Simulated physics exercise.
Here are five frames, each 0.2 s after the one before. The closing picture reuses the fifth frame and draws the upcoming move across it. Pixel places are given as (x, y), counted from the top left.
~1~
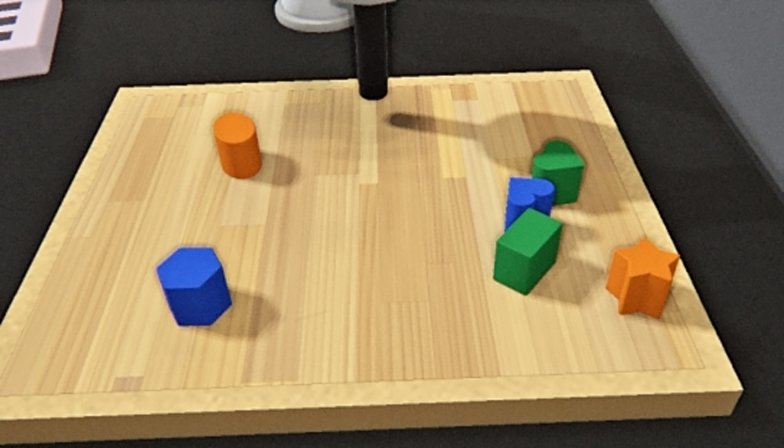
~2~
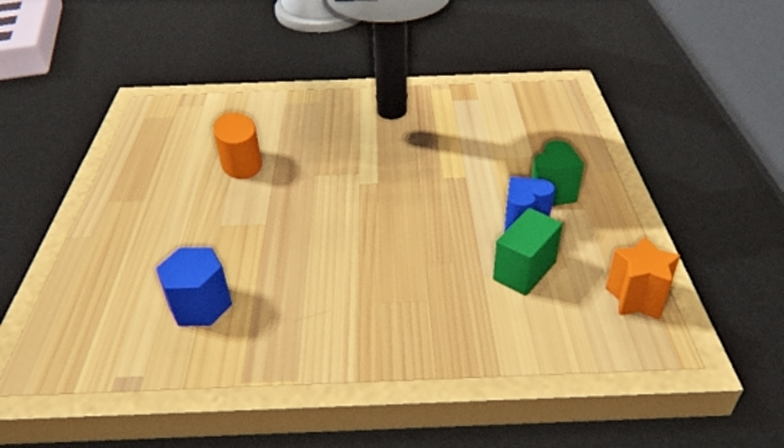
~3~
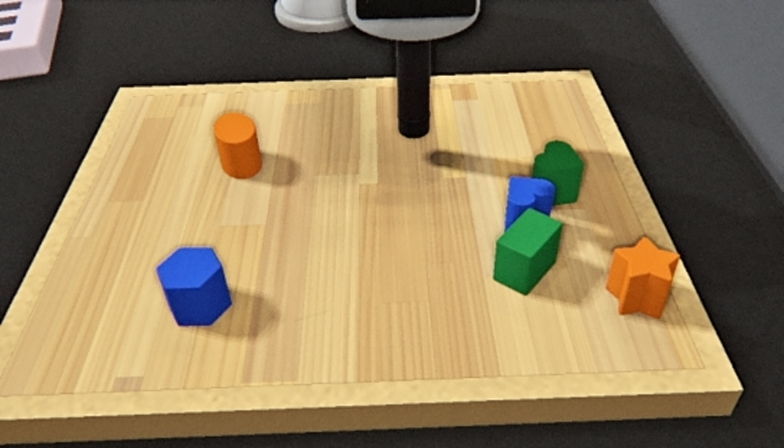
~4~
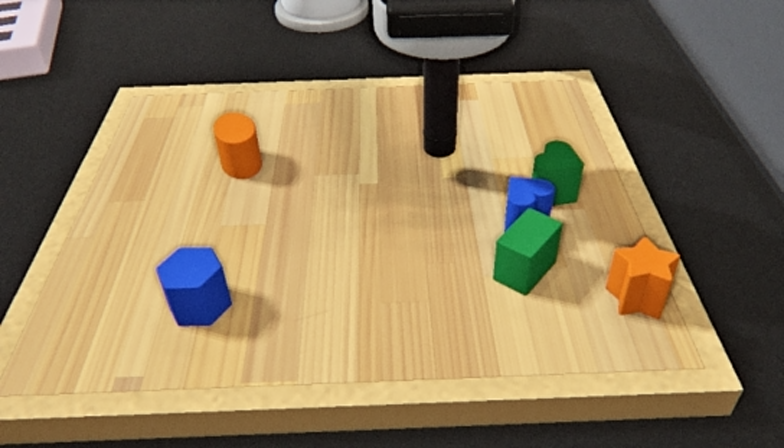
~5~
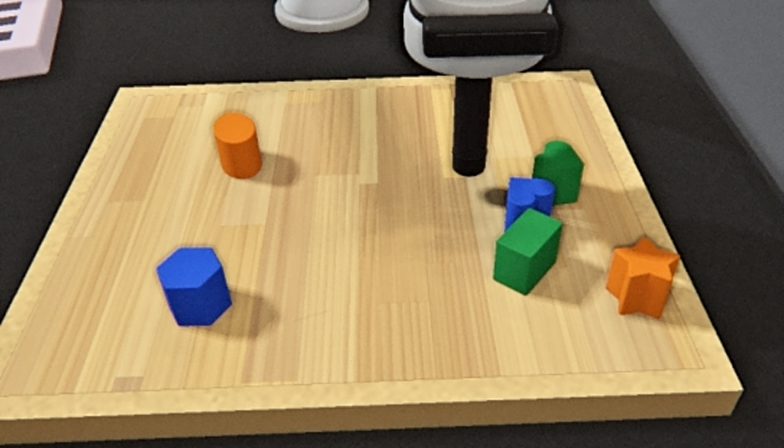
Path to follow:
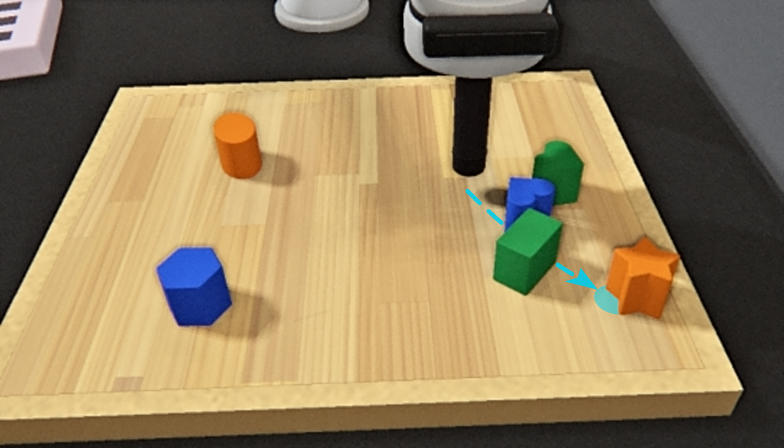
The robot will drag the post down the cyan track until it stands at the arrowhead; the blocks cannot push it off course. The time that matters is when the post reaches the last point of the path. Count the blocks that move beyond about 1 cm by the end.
It moves three or more blocks.
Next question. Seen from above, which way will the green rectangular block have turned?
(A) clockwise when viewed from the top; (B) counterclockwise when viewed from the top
That would be A.
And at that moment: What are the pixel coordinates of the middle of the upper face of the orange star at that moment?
Top centre: (682, 269).
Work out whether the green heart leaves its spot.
It gets no push and keeps its place.
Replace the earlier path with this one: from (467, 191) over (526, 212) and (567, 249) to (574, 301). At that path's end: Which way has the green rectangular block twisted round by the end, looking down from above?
Its spin: Clockwise.
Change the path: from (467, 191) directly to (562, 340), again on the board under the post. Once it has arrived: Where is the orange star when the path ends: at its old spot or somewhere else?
The orange star is left alone.
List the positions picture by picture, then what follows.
The first frame shows lower end of the post at (374, 94), tops of blocks, blue heart at (528, 189), green rectangular block at (530, 231), green heart at (558, 156), orange star at (649, 258).
The second frame shows post at (392, 113), blocks as before.
The third frame shows post at (414, 131), blocks as before.
The fourth frame shows post at (440, 150), blocks as before.
The fifth frame shows post at (469, 168), blue heart at (528, 189), green rectangular block at (530, 231), green heart at (558, 156), orange star at (649, 258).
The drawn path runs from (467, 191) through (505, 226) and (554, 262) to (614, 299).
What follows on the original path. One third of the way, post at (508, 203); blue heart at (548, 194), turned 15° clockwise.
Two thirds of the way, post at (559, 239); blue heart at (586, 206), turned 45° anticlockwise; green rectangular block at (548, 250), turned 65° clockwise.
At the end, post at (621, 275); blue heart at (587, 206), turned 50° anticlockwise; green rectangular block at (552, 257), turned 90° clockwise; green heart not moved; orange star at (682, 269), turned 20° anticlockwise.
